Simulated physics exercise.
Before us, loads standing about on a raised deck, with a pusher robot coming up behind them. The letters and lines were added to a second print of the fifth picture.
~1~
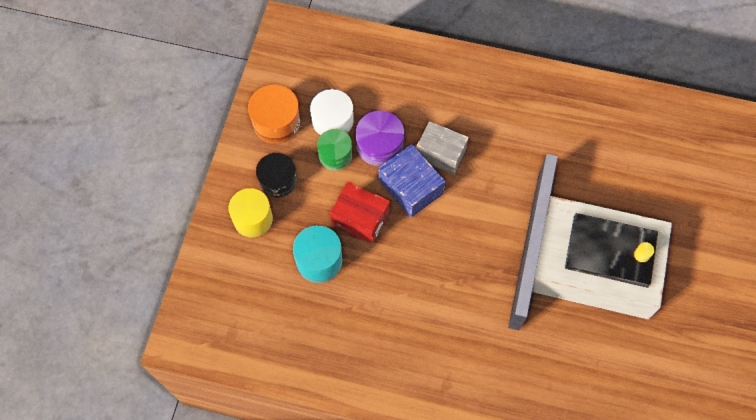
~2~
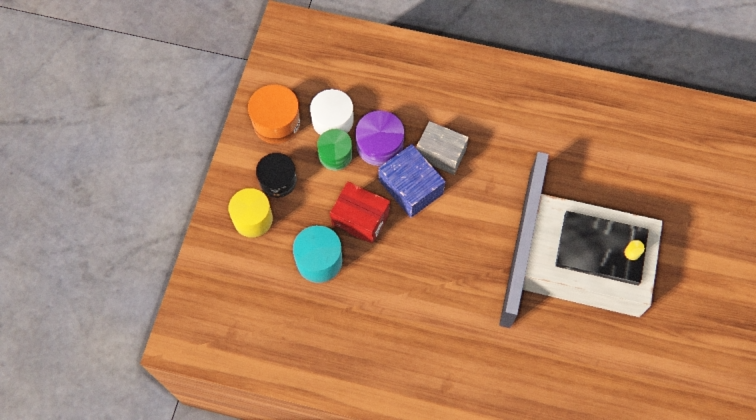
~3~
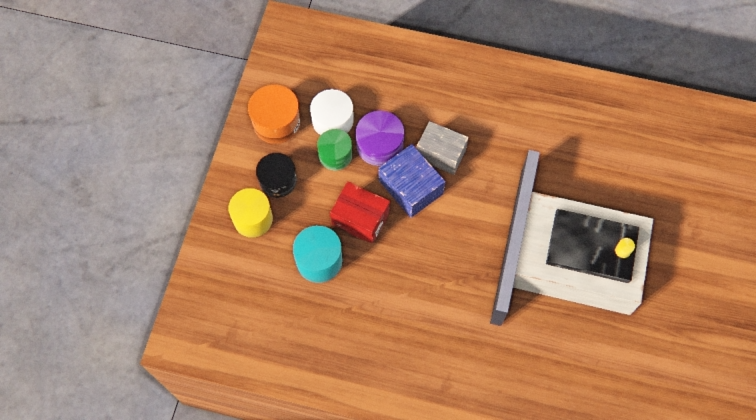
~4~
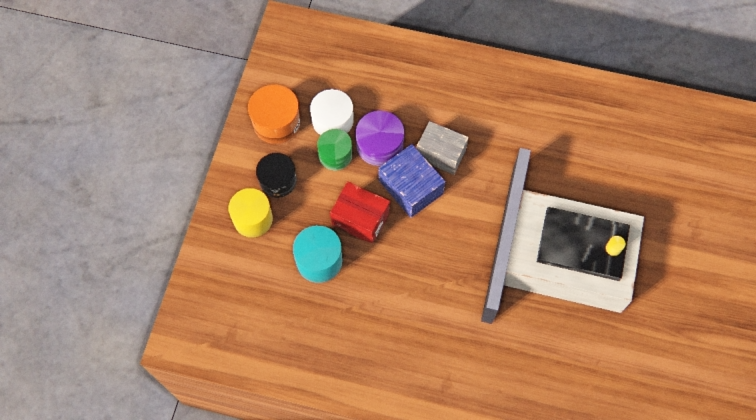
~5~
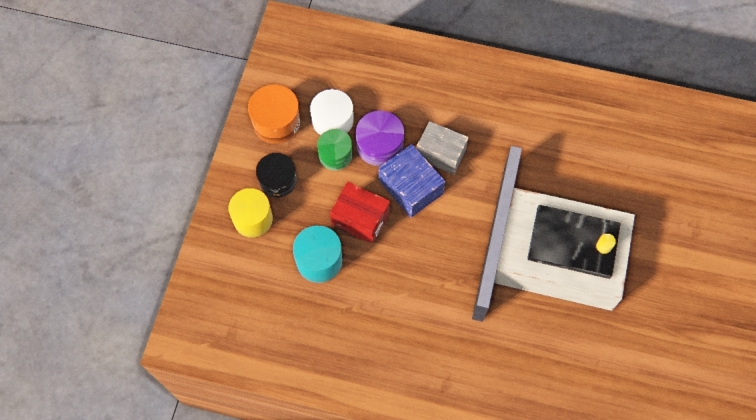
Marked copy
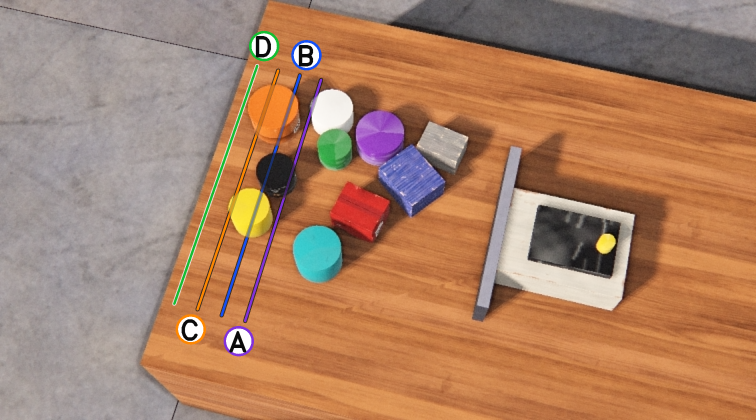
A pusher robot moves slowly left across a wooden deck toward a still cluster of colourful loads.
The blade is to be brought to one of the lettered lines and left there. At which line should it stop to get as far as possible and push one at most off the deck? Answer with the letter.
A is the last line within the limit.
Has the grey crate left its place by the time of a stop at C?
Yes.
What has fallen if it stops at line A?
It is the orange pail.
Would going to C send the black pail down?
By then, yes.
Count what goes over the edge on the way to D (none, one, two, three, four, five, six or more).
Six or more.
On the marked copy, A at (285, 194); B at (263, 189); C at (240, 183); D at (218, 178).
With A. Early on, robot (488, 221); green canister (330, 150); grey crate (411, 143).
Further on, robot (409, 203); orange pail (248, 111); white canister (292, 78).
At the end, robot (350, 190); orange pail over the edge; black pail (216, 169); one fallen.
As for the rest, B drops five; C drops five; D drops nine.
